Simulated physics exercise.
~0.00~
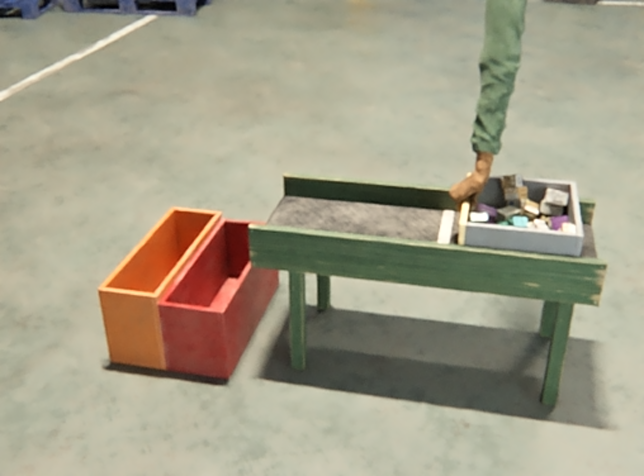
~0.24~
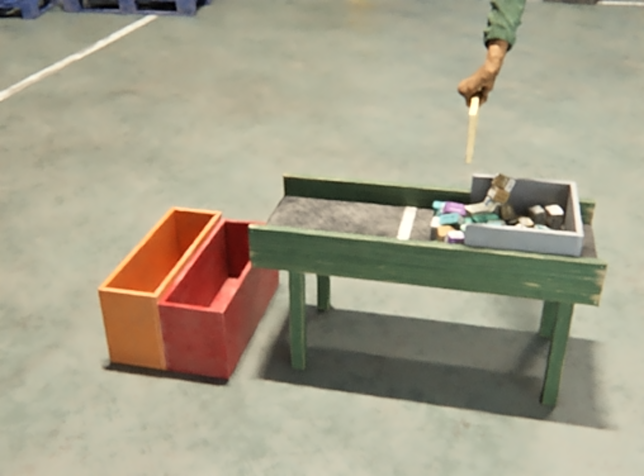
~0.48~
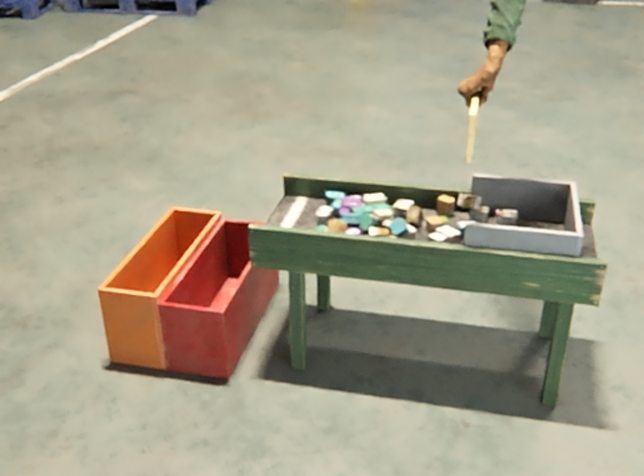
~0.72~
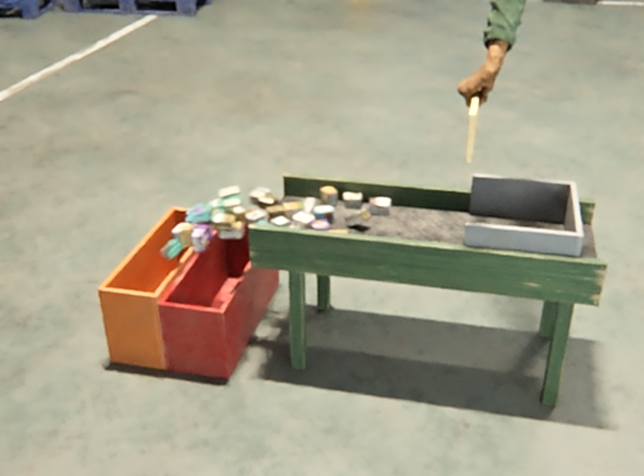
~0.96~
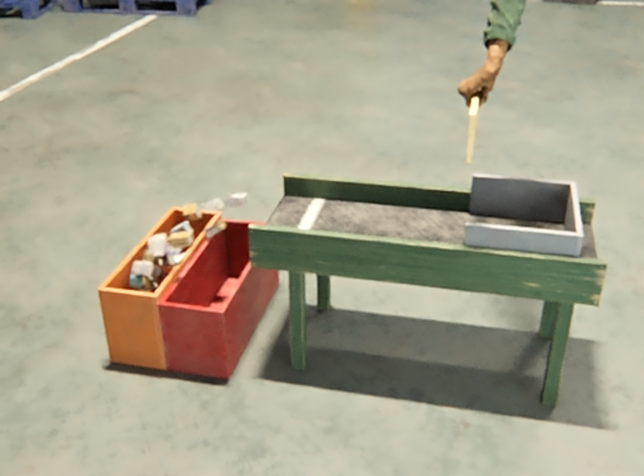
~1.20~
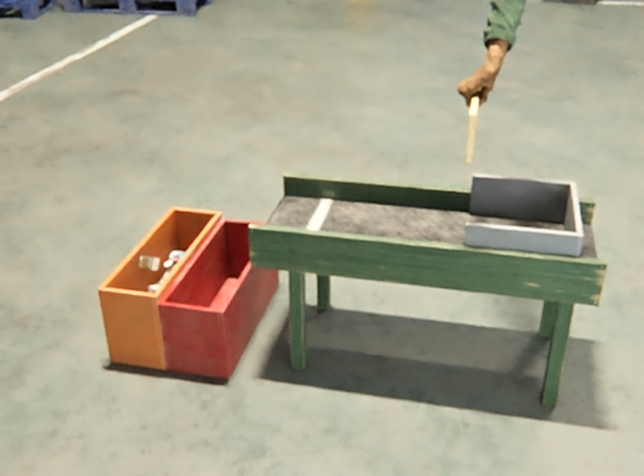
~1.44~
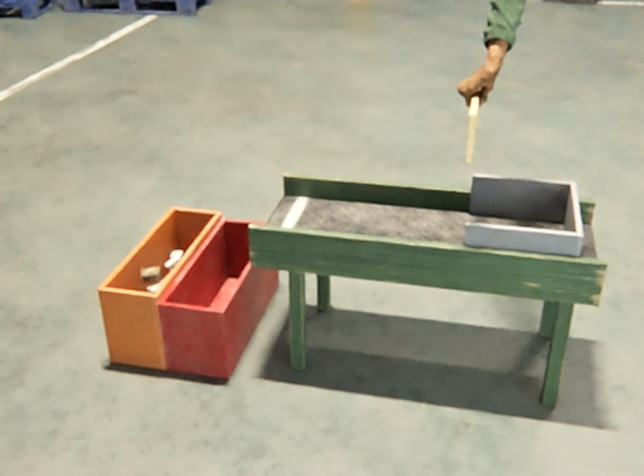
Small cartons riding a belt leftward from a grey pen after a hand lifts the gate, flying past a red tub into an orange bin.
